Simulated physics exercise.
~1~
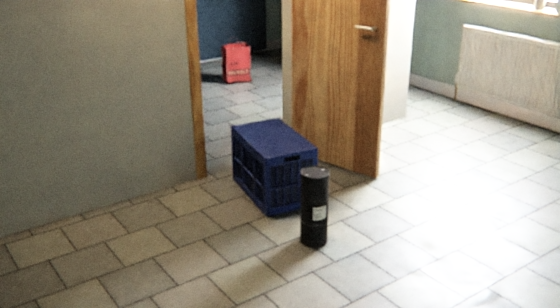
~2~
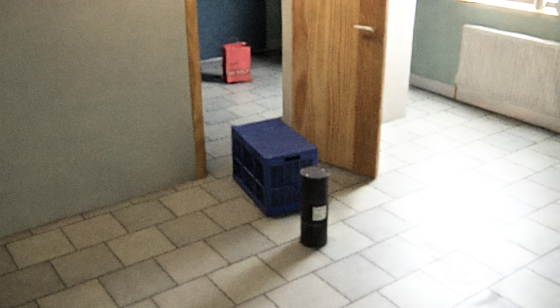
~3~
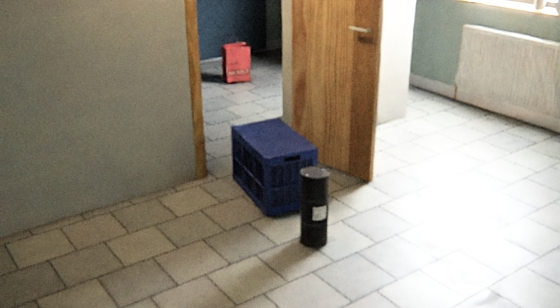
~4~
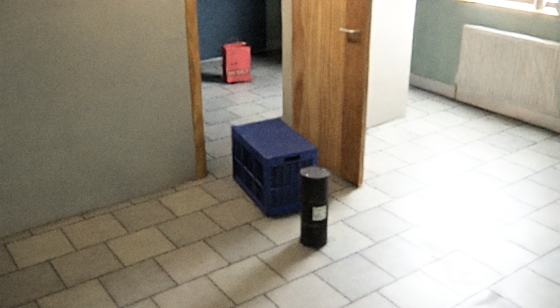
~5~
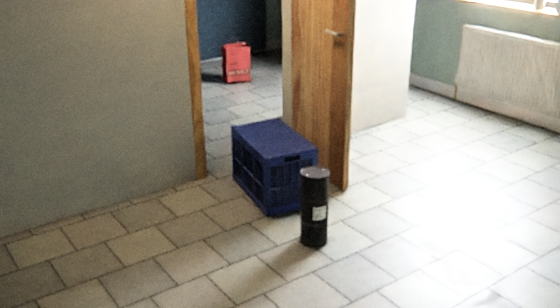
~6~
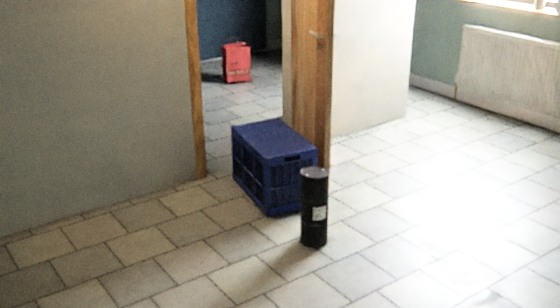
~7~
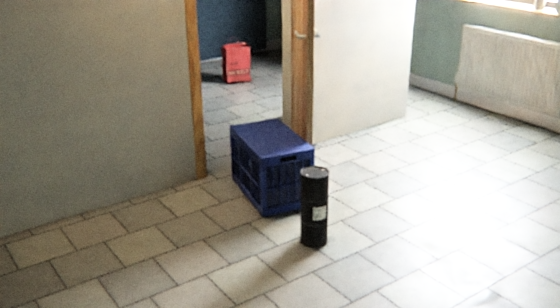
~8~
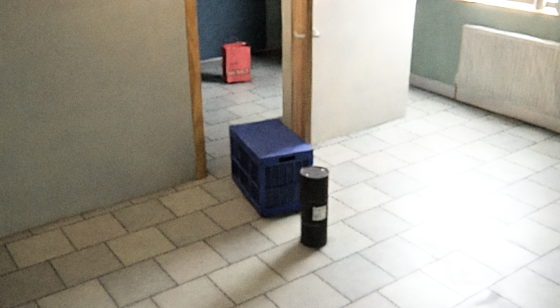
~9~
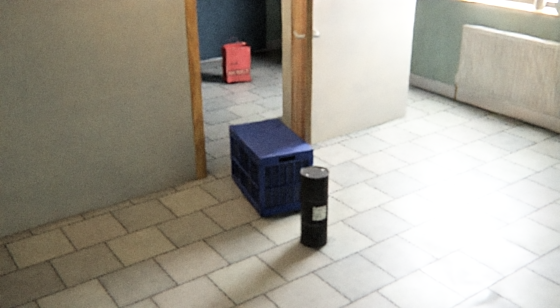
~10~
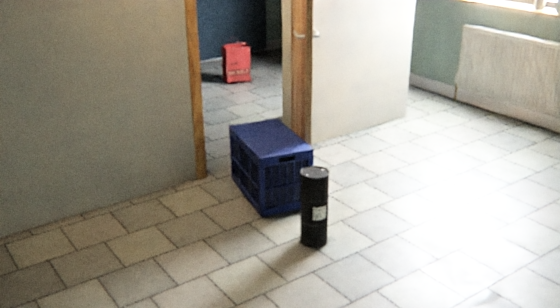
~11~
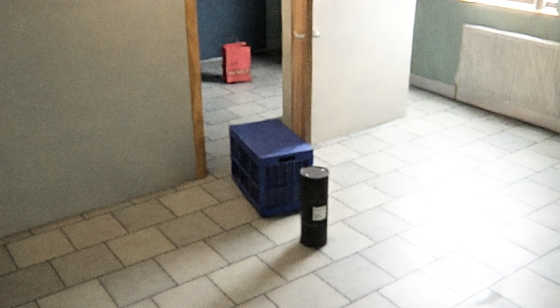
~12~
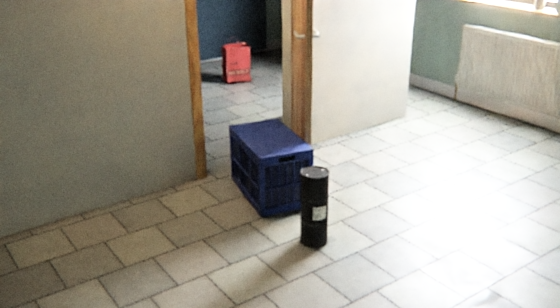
A wooden door swings in a doorway, seen from a fixed, slightly raised viewpoint inside a pale-tiled room with grey-green walls. A dark blue crate sits on the floor at the opening, with an upright black canister carrying a pale label in front of it to the right. A red bag stands in the space beyond, and a white radiator hangs at the far right. The door turns steadily away from its broad, face-on position, narrowing until only a thin strip shows behind the crate. It then stops, still partly open, while the crate and canister remain in place.
